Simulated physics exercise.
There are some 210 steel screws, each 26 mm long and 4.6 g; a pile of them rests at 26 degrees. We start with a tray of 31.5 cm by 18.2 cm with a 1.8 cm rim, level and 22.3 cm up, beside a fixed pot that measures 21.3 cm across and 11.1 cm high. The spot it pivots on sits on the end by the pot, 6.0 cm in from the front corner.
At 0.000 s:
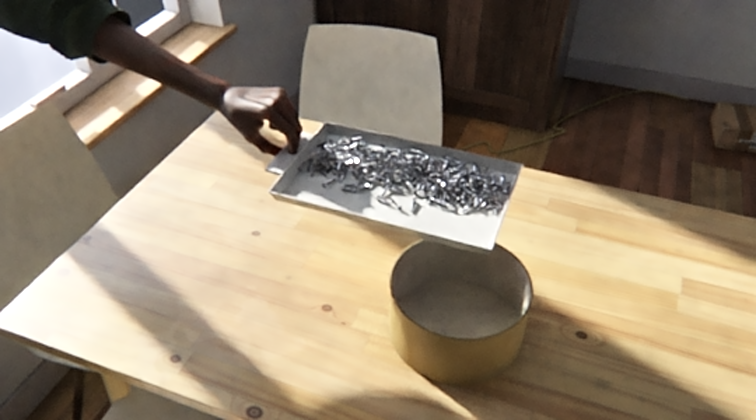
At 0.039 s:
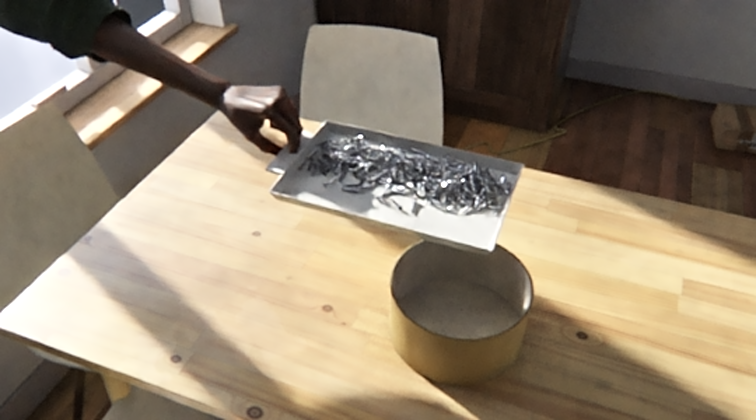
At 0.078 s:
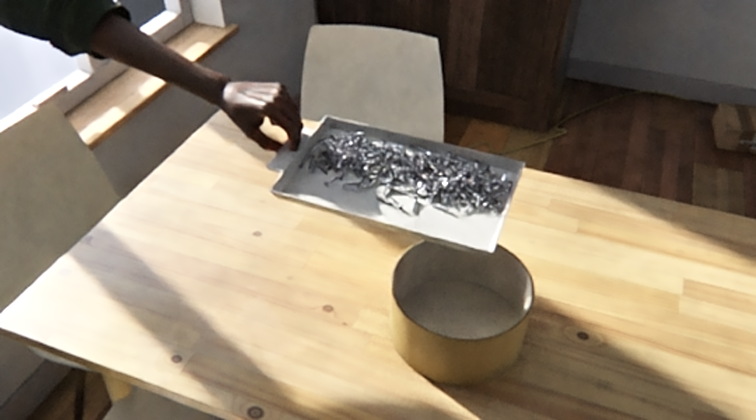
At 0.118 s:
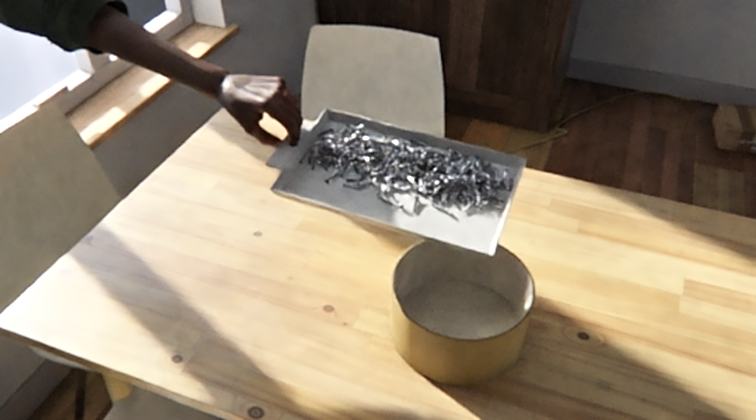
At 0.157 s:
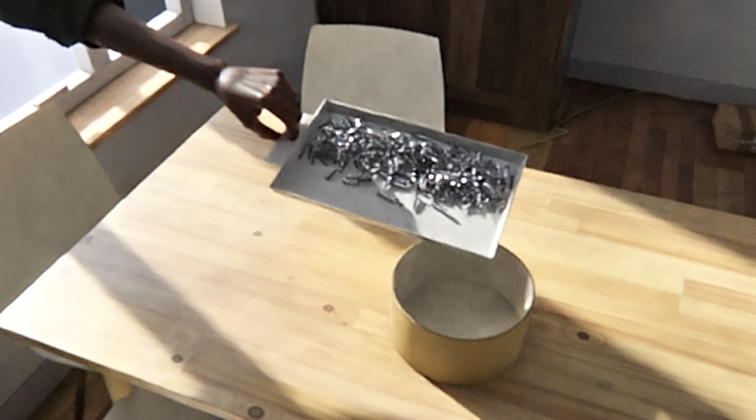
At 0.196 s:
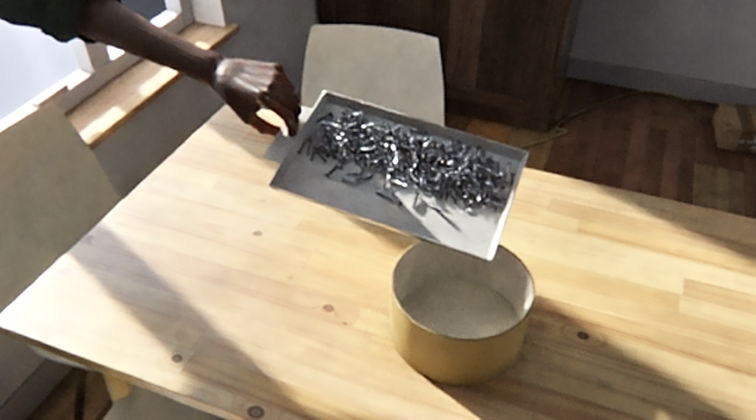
A hand tilts a gray tray of small metal screws toward the right above a pot.
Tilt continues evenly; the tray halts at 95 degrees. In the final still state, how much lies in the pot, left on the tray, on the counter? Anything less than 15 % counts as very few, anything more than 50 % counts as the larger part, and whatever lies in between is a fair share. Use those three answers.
Pot: The larger part. Tray: Very few. Counter: A fair share.
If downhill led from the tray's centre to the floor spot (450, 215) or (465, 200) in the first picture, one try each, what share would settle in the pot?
That would be close to 25 per cent, then close to 10 per cent.
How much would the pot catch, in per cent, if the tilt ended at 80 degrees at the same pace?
Roughly 70 percent.
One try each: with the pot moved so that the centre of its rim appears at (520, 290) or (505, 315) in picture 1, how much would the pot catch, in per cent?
Some 35 and 60 per cent.
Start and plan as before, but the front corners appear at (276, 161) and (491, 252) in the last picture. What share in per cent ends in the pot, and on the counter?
Split: Pot = 35, counter = 65.
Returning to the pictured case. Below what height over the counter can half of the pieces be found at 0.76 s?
Median height: Approx. 14 cm.
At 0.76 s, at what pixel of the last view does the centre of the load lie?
I'd put it close to (439, 304).
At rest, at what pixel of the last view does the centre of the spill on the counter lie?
(403, 411), roughly.
After 0.54 s, tilt 55 degrees; the tray holds 100 %, the pot 0 %.
After 0.76 s, tilt 80 degrees; the tray holds 20 %, the pot 25 %.
After 1.10 s, tilt 95 degrees; the tray holds 0 %, the pot 60 %.
By 1.9 s all is still; pot 60 %, tray 0 %, counter 40 %.
